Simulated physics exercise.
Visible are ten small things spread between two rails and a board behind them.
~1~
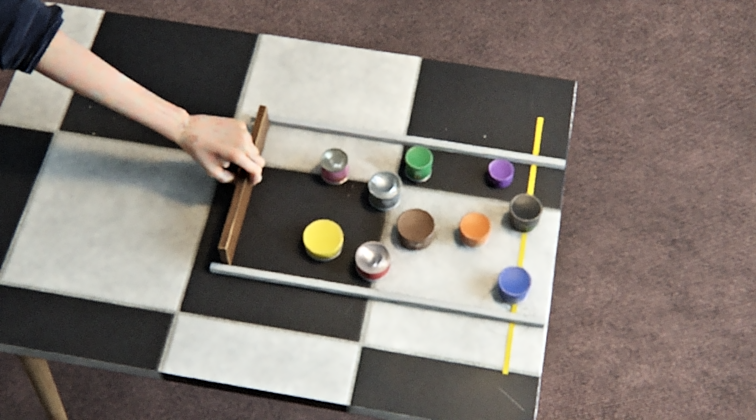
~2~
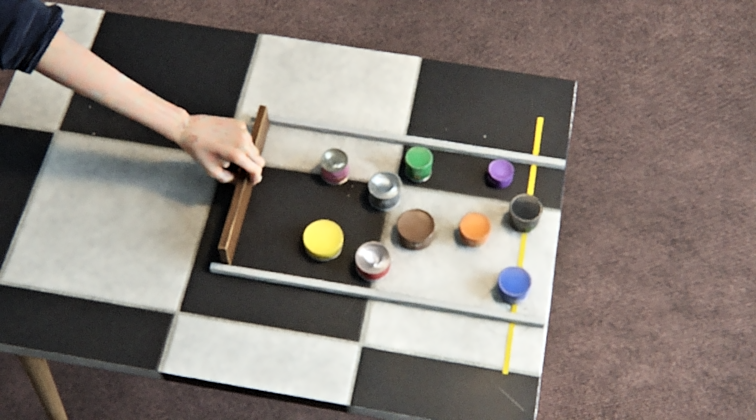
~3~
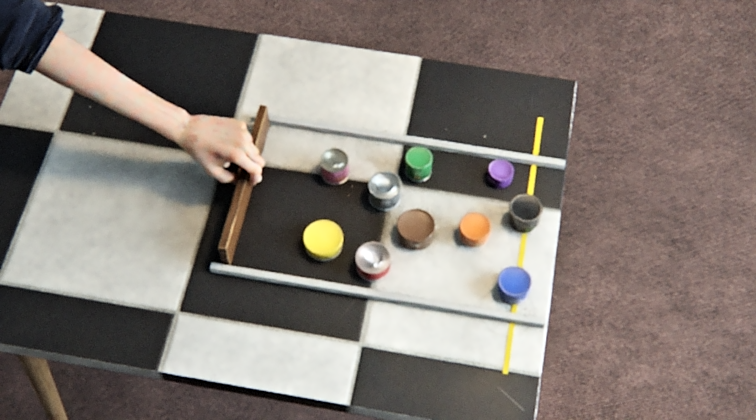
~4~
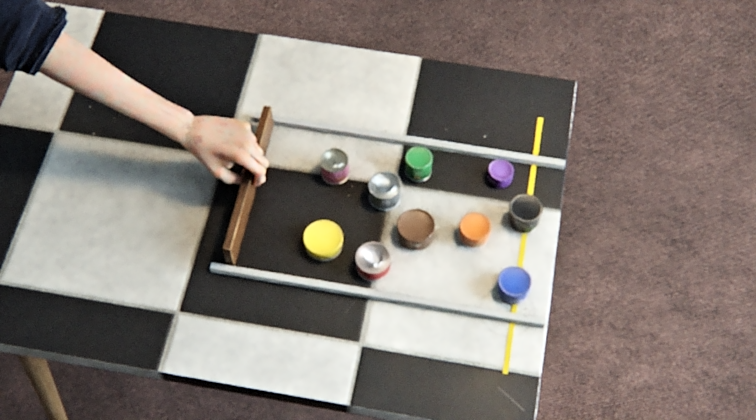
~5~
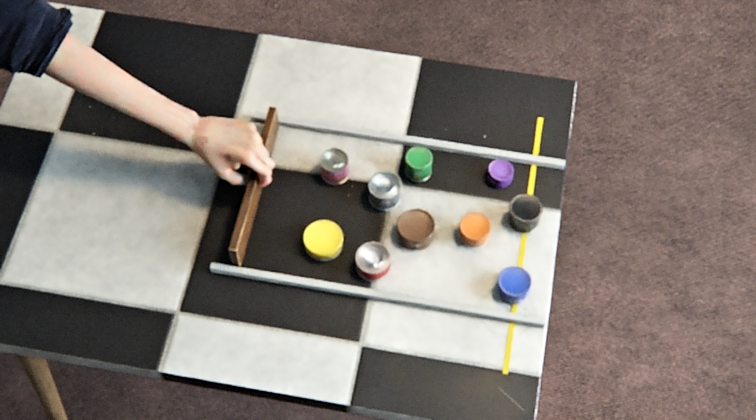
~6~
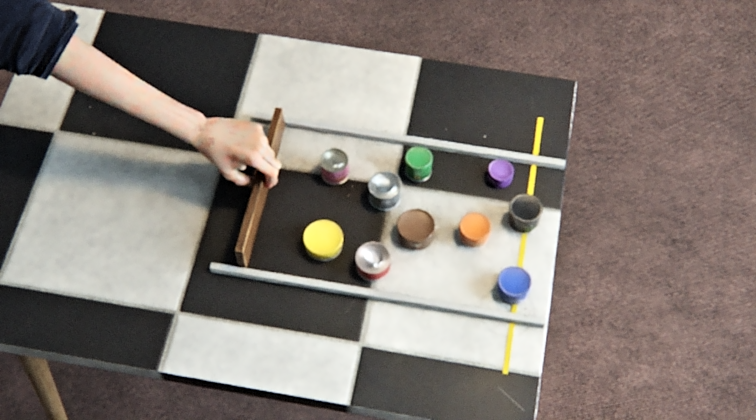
We see a hand holding a wooden board behind colourful tins and tubs between two rails on a checkered table; after staying still at first, the hand slides the board slightly right, while the containers stay put.
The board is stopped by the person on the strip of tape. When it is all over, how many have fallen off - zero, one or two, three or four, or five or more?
Pushes off five or more.
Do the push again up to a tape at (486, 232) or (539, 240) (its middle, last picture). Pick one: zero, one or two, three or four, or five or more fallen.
One to two; five or more.
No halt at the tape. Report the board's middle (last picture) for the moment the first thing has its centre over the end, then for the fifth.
Earlier crossing: About (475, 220); later crossing: About (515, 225).
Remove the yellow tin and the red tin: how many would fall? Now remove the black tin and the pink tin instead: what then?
In the first try 3, in the other 3.
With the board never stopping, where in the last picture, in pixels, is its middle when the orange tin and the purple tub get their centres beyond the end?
Roughly (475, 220); roughly (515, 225).
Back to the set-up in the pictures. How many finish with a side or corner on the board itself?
In total, 5.
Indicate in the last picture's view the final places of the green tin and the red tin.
Final centres, in order: Near (547, 172), near (533, 299).
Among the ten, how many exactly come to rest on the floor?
A count of exactly 5.
Soon after, none off yet; black tin at rest near (525, 214); blue tin at rest near (514, 286); purple tub at rest near (500, 174).
In the end, the number that fall off is five or more; gone, brown tub, orange tin, purple tub, blue tin and black tin.
